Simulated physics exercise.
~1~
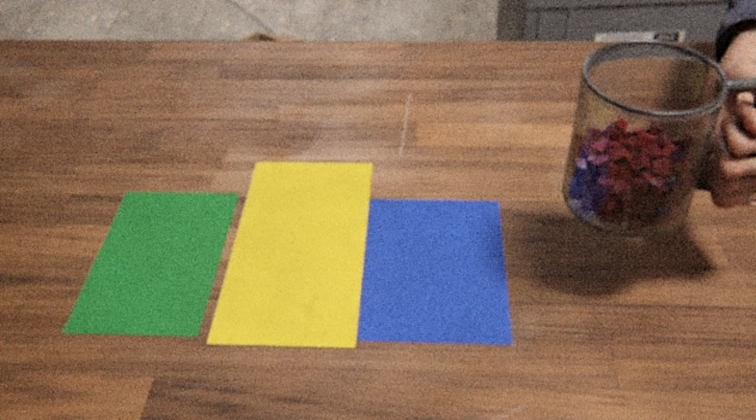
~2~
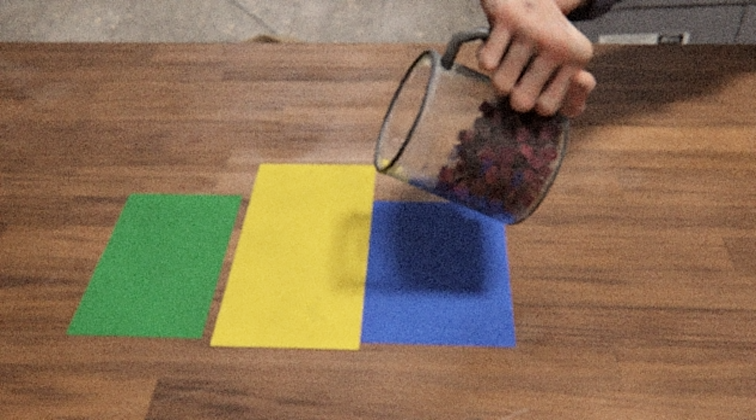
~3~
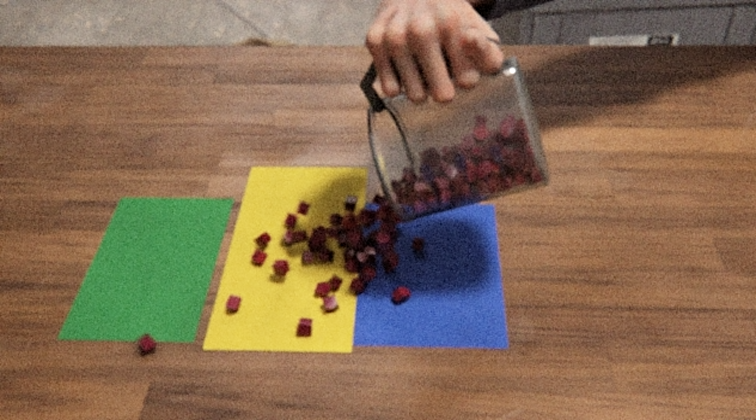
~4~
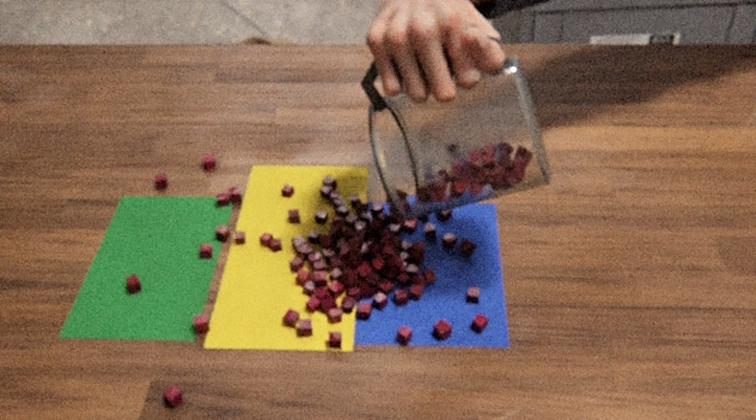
Lots of small dark red cubes tumbled out of a clear jug as a hand moved it left and tipped it over the mats. They heaped up across the yellow and blue mats, a few strayed onto the green mat and table, and some stayed inside.
